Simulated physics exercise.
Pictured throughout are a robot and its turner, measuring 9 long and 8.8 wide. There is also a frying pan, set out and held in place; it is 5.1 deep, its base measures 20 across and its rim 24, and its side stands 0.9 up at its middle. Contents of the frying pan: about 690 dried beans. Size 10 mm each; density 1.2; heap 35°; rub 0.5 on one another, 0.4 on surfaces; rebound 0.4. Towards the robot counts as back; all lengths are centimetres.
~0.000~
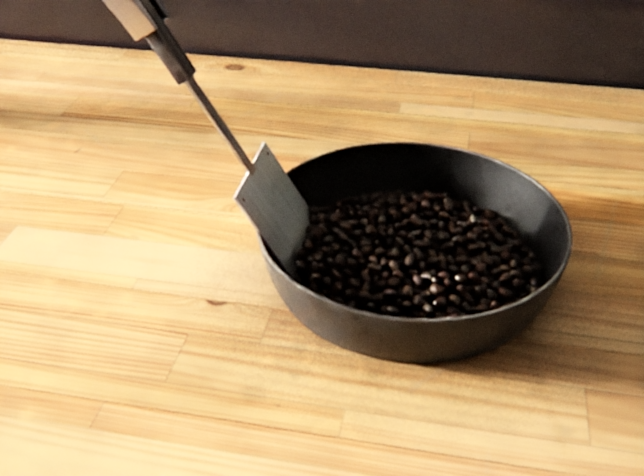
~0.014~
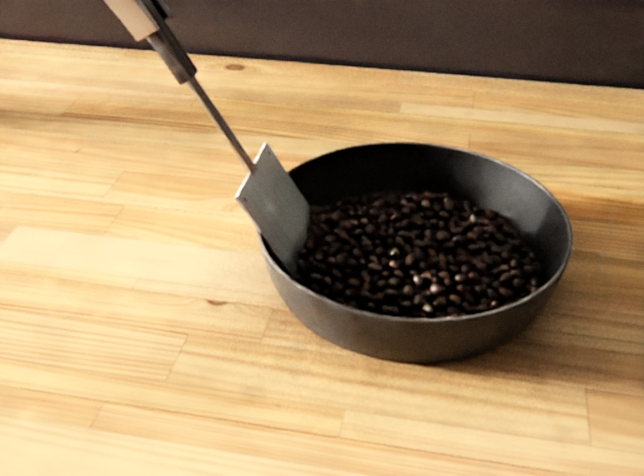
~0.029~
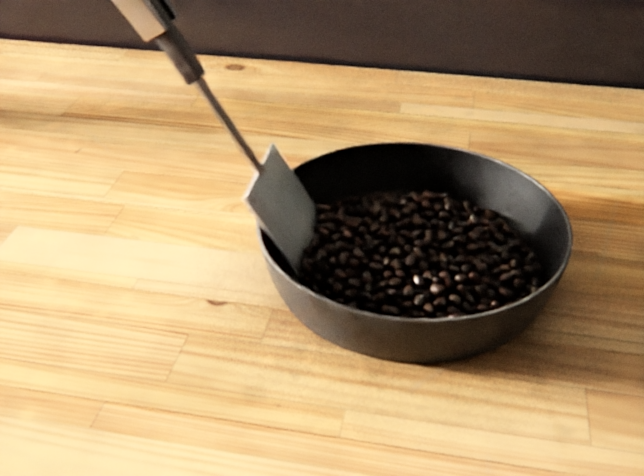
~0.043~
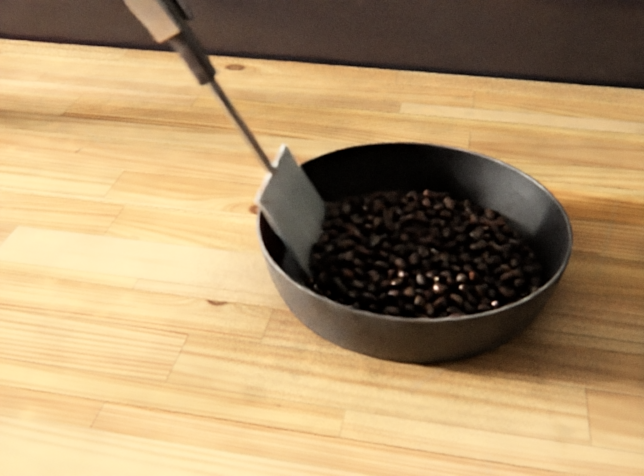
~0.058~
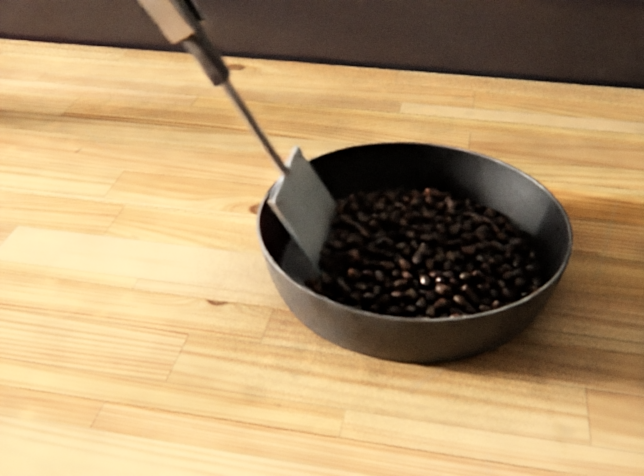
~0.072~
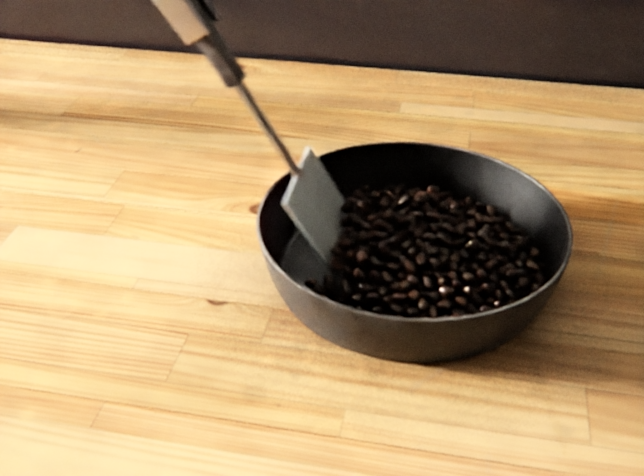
On a light wooden surface, a dark round pan holds a heap of small dark beans, with a flat metal turner slanting in at its left side. The turner barely moves at first, then slides to the right, pushing the nearby beans together and baring a patch of pan floor behind it.
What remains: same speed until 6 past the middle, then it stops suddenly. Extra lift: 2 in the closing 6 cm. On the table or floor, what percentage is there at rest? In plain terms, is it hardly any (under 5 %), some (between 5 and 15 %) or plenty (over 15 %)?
Hardly any - under 5 %.
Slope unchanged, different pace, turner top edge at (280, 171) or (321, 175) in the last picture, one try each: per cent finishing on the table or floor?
About 0 and 15 per cent.
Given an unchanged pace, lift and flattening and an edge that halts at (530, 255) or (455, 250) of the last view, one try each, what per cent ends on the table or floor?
I'd say roughly 25 per cent, then roughly 0 per cent.
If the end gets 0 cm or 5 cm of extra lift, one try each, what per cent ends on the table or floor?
First try around 0 percent, second try around 5 percent.
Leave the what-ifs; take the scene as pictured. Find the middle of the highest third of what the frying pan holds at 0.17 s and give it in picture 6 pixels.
About pixel (465, 241).
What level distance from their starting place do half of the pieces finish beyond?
It works out to roughly 3 cm.
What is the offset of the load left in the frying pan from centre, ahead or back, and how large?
Roughly 4.5 cm ahead of the centre.
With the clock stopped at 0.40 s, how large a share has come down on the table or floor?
That would be near 2 per cent, give or take.
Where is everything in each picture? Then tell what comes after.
The turner top edge at (250, 168), sloping 59°; upper third of the load around (408, 246), from x 290 to 535, top at y 195; 689 in the frying pan, in the first picture.
The turner top edge at (251, 168), sloping 59°; upper third of the load around (407, 246), from x 290 to 535, top at y 195, in the second picture.
The turner top edge at (259, 169), sloping 59°; upper third of the load around (403, 246), from x 290 to 535, top at y 195, in the third picture.
The turner top edge at (271, 170), sloping 59°; upper third of the load around (397, 244), from x 290 to 535, top at y 195, in the fourth picture.
The turner top edge at (284, 172), sloping 59°; upper third of the load around (404, 240), from x 290 to 535, top at y 190, in the fifth picture.
The turner top edge at (297, 173), sloping 59°; upper third of the load around (408, 240), from x 290 to 540, top at y 190; 689 in the frying pan, in the sixth picture.
After 0.12 s, sloping 59°, highest piece 5 above the table; 689 in the frying pan.
After 0.17 s, sloping 59°, highest piece 6 above the table; 689 in the frying pan.
After 0.40 s, sloping 59°, highest piece 6 above the table; 672 in the frying pan, 10 on the table or floor, 7 on the blade or in flight.
After 1.45 s, sloping 59°, highest piece 6 above the table; 671 in the frying pan, 18 on the table or floor.
In the end, 671 in the frying pan, 18 on the table or floor. That is 3 % on the table or floor.
